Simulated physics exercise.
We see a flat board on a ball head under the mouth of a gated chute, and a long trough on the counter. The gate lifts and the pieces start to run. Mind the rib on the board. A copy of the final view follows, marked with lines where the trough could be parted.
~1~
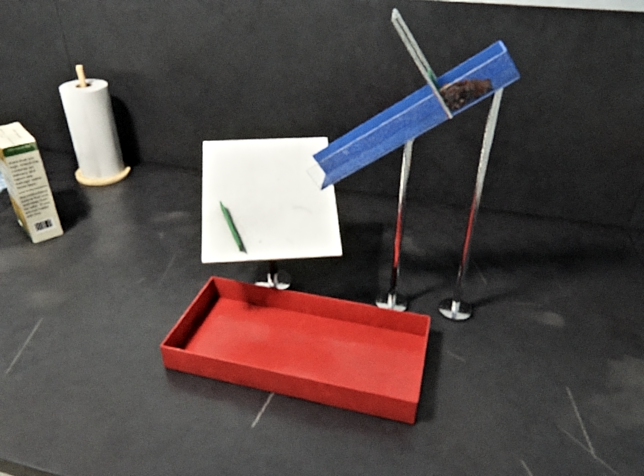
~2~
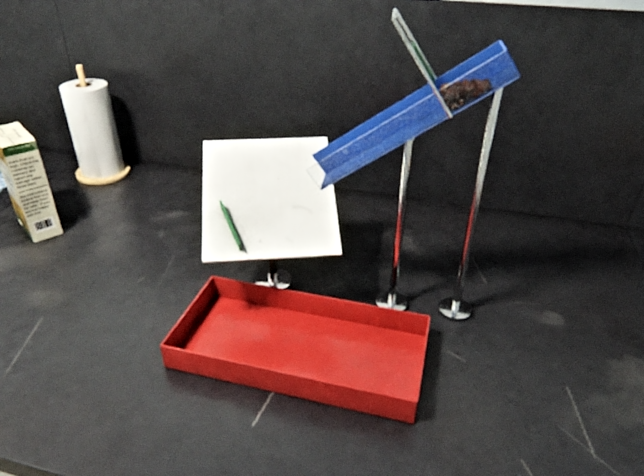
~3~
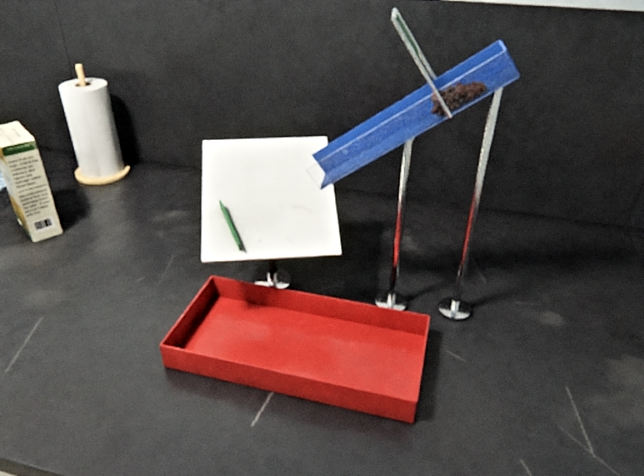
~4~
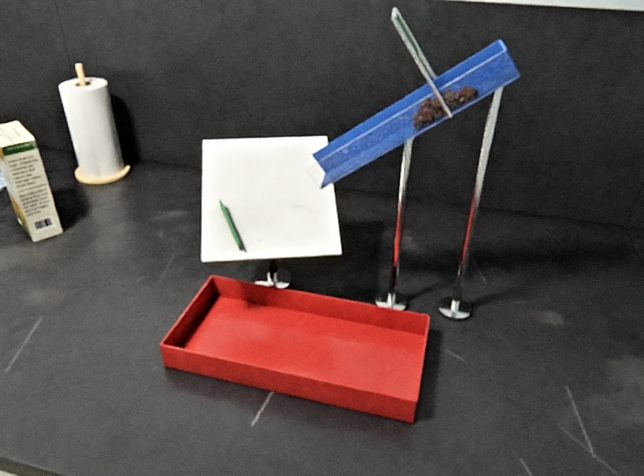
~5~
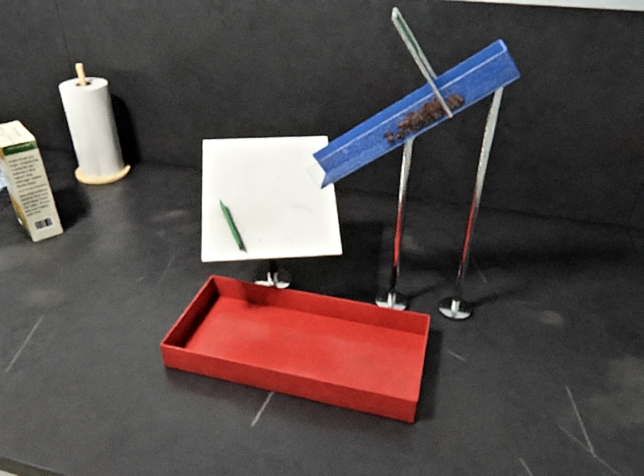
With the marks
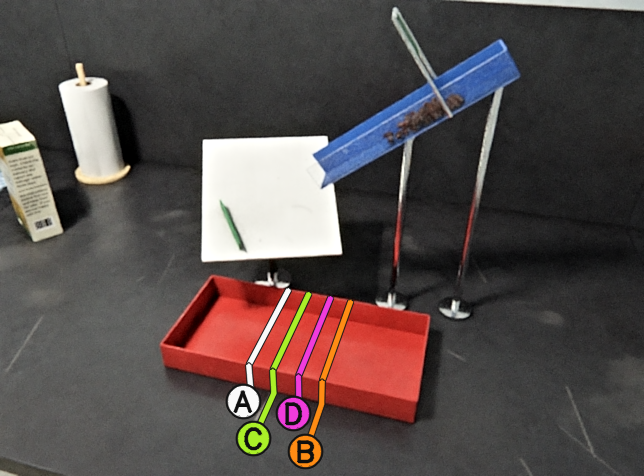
On a dark counter, small brown pieces slide down a sloping blue chute leftward past a gate.
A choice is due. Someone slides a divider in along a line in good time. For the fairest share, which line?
The answer is line A.
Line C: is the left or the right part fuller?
Left.
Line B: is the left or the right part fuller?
The left side.
On the marked copy, line A crosses the front rim at (249, 364); line B crosses the front rim at (322, 380); line C crosses the front rim at (273, 369); line D crosses the front rim at (298, 375).
With A, of what is caught, about two thirds on the left of the divider, about a third on the right.
With B, of what is caught, nearly all on the left of the divider, a small part on the right.
With C, of what is caught, most on the left of the divider, a small part on the right.
With D, of what is caught, nearly all on the left of the divider, a small part on the right.
